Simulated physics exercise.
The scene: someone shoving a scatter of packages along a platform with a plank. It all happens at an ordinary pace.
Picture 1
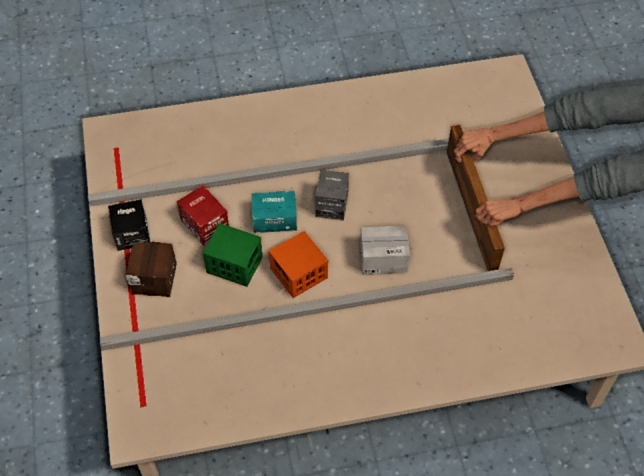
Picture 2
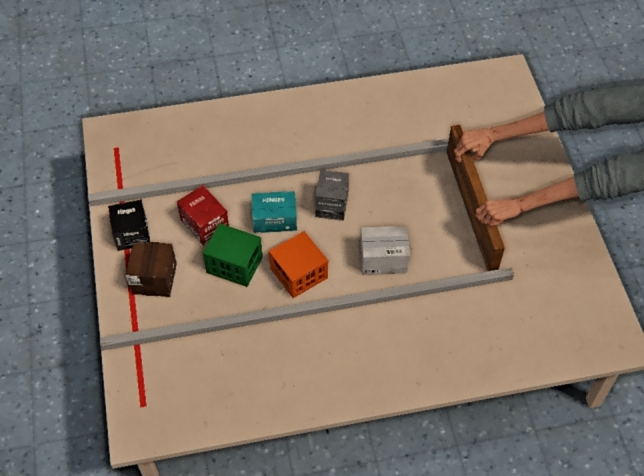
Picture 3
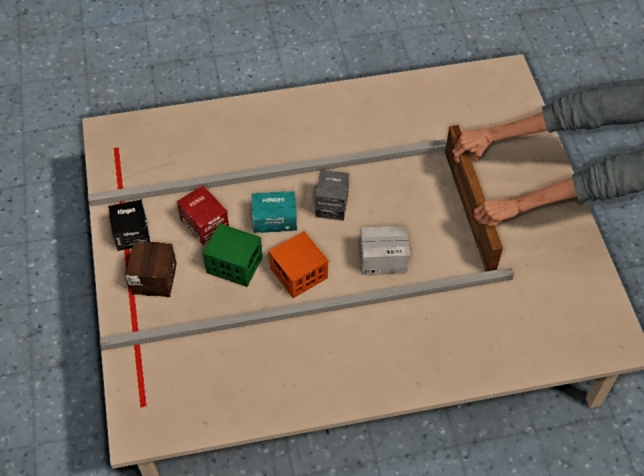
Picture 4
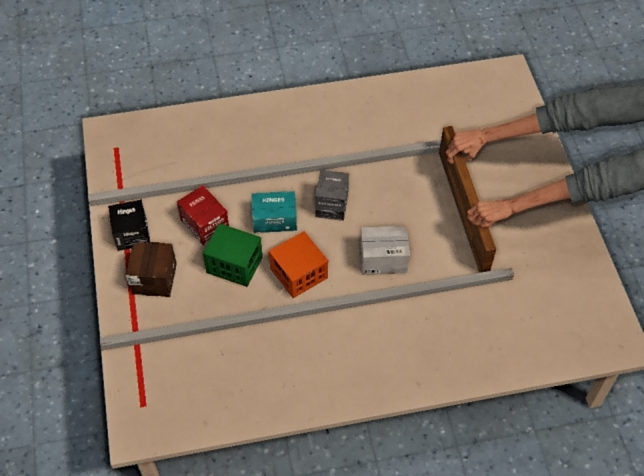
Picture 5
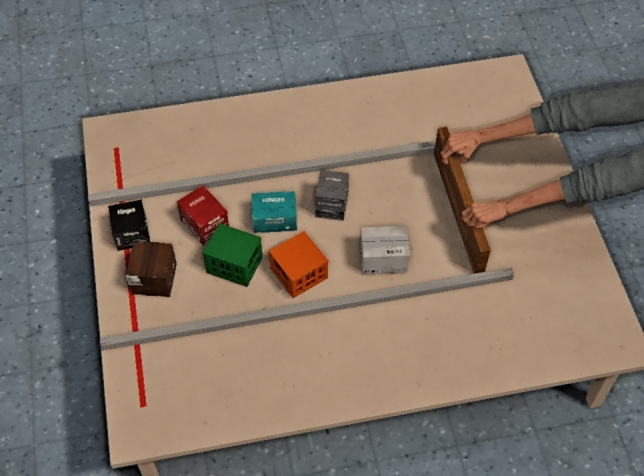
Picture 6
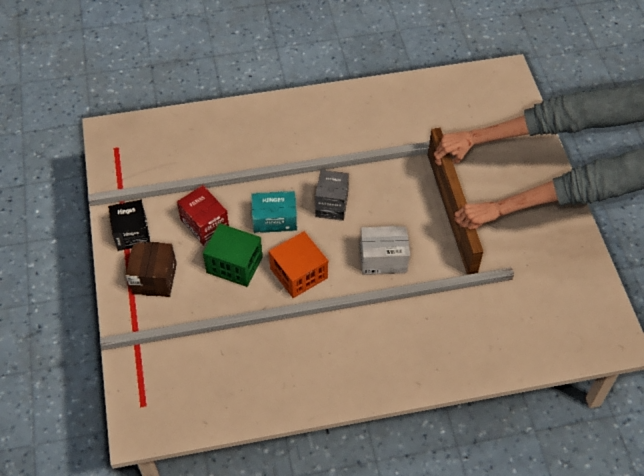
The video shows two hands holding a wooden plank between two rails on a table, at first nearly still, then sliding it slightly left toward eight scattered boxes and crates, which stay in place without being touched.
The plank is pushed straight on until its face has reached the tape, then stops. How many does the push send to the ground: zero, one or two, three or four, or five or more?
Outcome: The number that fall off is five or more.
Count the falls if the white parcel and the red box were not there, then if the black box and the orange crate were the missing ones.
First 4, then 3.
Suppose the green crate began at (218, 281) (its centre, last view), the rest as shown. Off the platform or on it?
The green crate tumbles off.
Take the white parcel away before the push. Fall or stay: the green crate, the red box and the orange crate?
The green crate is lost, the red box is lost, the orange crate does not fall.
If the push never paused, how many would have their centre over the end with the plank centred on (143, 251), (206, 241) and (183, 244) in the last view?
In that order 6, 2 and 4.
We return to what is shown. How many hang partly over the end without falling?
Overhanging: 1.
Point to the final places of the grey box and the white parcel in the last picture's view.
The grey box stops around (109, 234); the white parcel around (107, 300).
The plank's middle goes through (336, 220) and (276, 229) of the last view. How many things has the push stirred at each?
At the one place 4, at the other 7.
Soon after, none off yet; black box at rest near (130, 225); brown parcel at rest near (152, 269); red box moving near (201, 214).
In the end, the number that fall off is five or more; gone, orange crate, turquoise box, green crate, red box, brown parcel and black box.
